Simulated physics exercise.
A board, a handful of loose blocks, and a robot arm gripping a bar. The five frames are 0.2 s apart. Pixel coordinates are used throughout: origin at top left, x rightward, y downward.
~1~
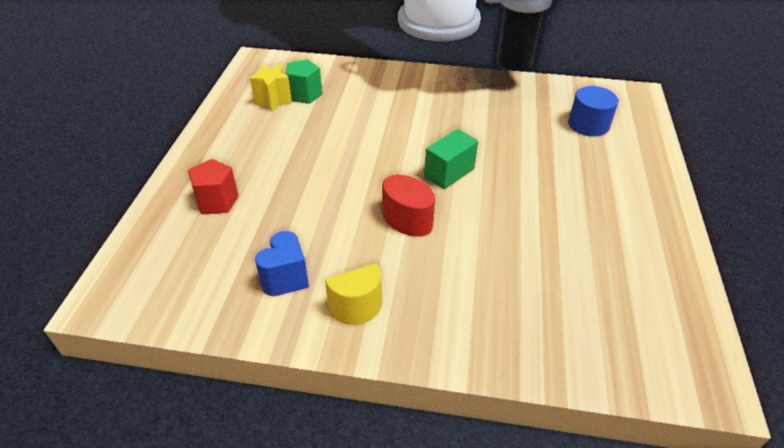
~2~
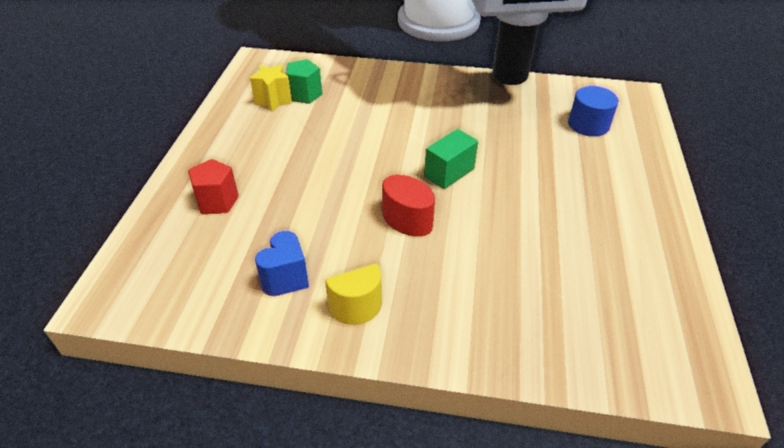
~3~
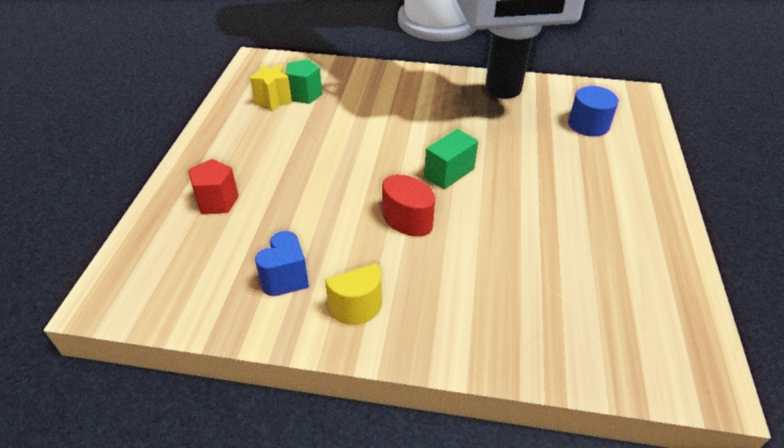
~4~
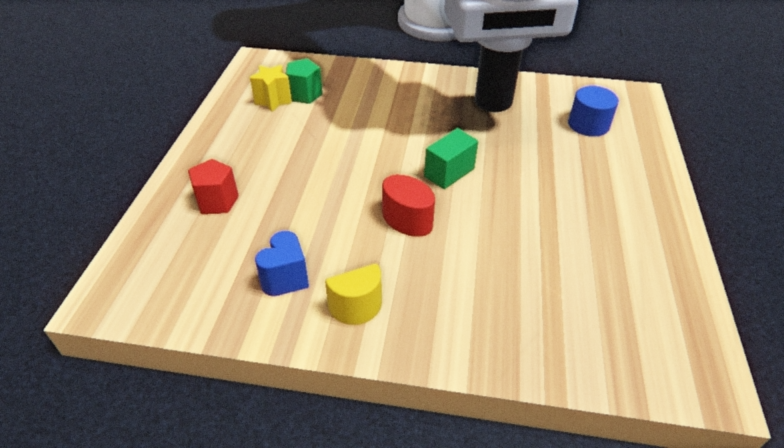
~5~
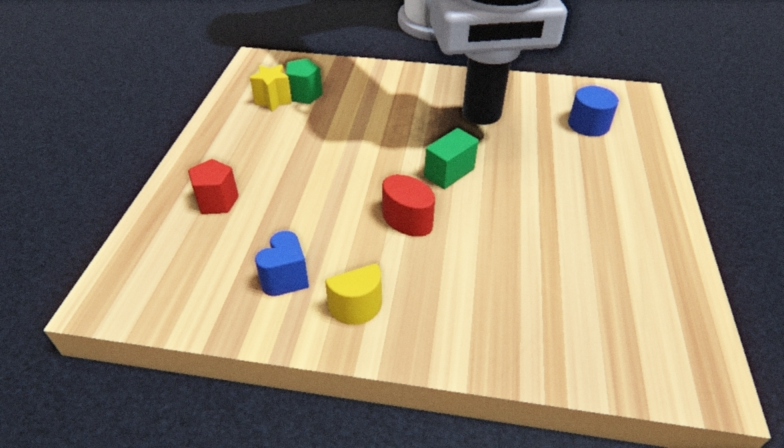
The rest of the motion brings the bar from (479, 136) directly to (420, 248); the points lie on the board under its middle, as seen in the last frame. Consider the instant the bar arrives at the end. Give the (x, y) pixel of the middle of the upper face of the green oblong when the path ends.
It should be at about (374, 240).
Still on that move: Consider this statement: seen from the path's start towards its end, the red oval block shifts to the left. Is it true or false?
False
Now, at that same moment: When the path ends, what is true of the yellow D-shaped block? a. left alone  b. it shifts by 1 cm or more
Option a.
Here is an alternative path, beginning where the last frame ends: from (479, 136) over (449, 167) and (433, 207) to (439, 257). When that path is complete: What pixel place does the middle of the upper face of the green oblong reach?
It is at (396, 252).
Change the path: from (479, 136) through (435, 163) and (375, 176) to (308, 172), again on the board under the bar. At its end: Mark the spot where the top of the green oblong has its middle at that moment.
I'd expect the centre of its top face to be at (434, 171).
The first path, step by step. One third of the way, bar (464, 148); green oblong (438, 163).
Two thirds of the way, bar (444, 184); red oval block (371, 222), turned 20° clockwise; green oblong (411, 201).
At the end, bar (421, 226); yellow D-shaped block not moved; red oval block (323, 251), turned 40° clockwise; green oblong (374, 240), turned 30° clockwise.
